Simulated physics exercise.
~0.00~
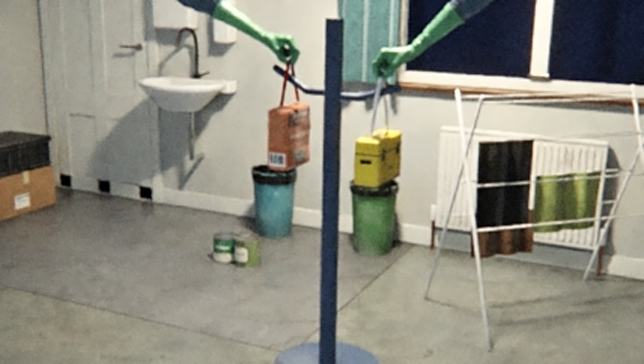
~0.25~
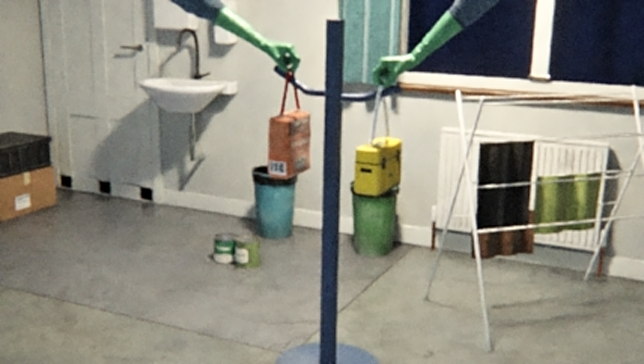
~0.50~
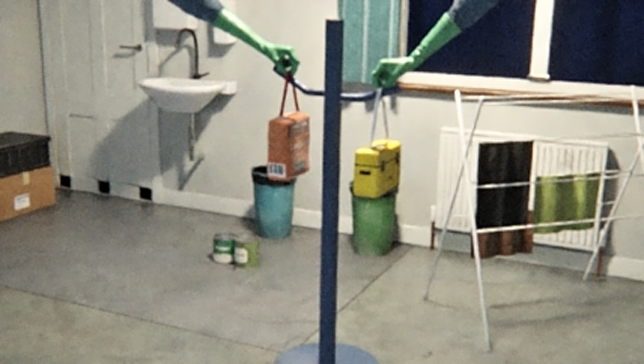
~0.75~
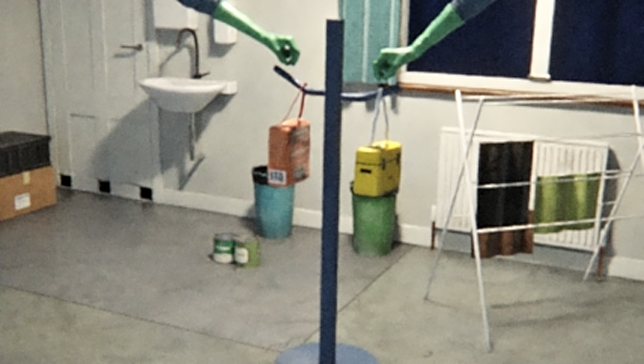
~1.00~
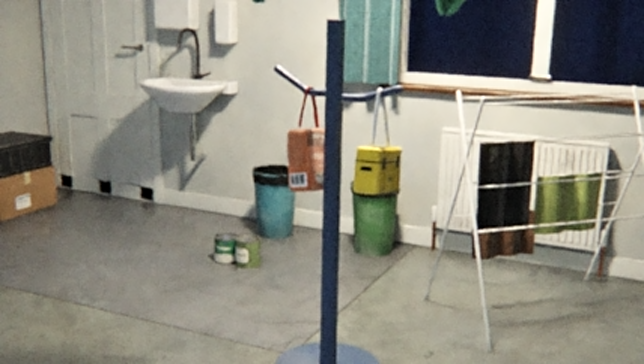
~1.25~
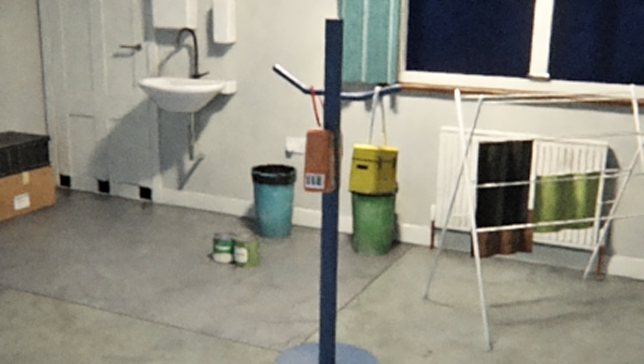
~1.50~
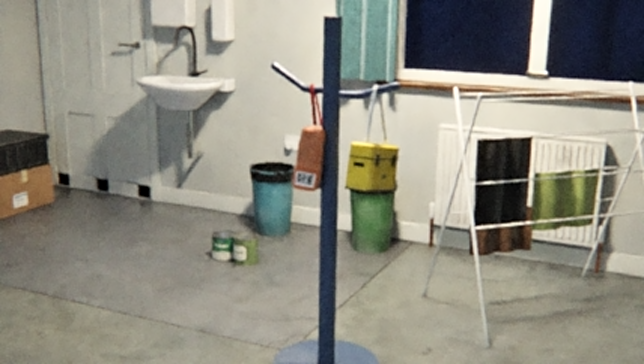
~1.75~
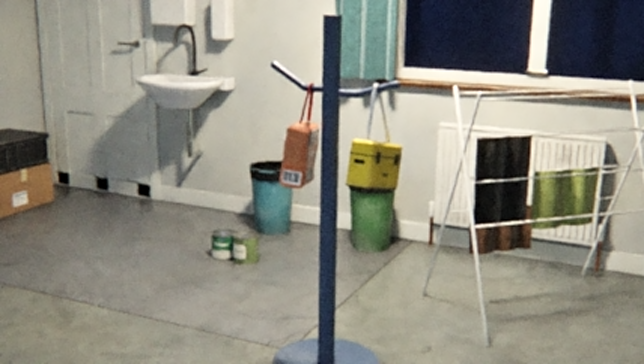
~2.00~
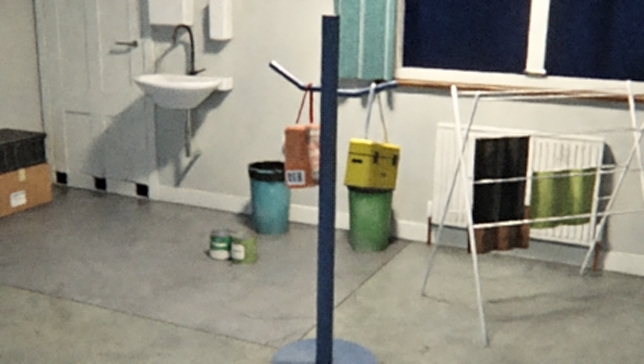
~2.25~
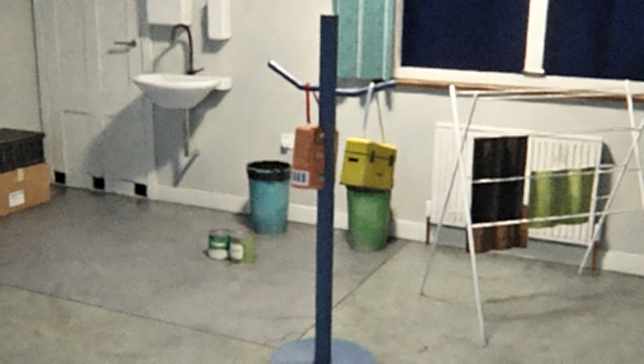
Gloved hands hanging an orange sack and a yellow case on a blue stand, then withdrawing, the sack swaying, both staying up.
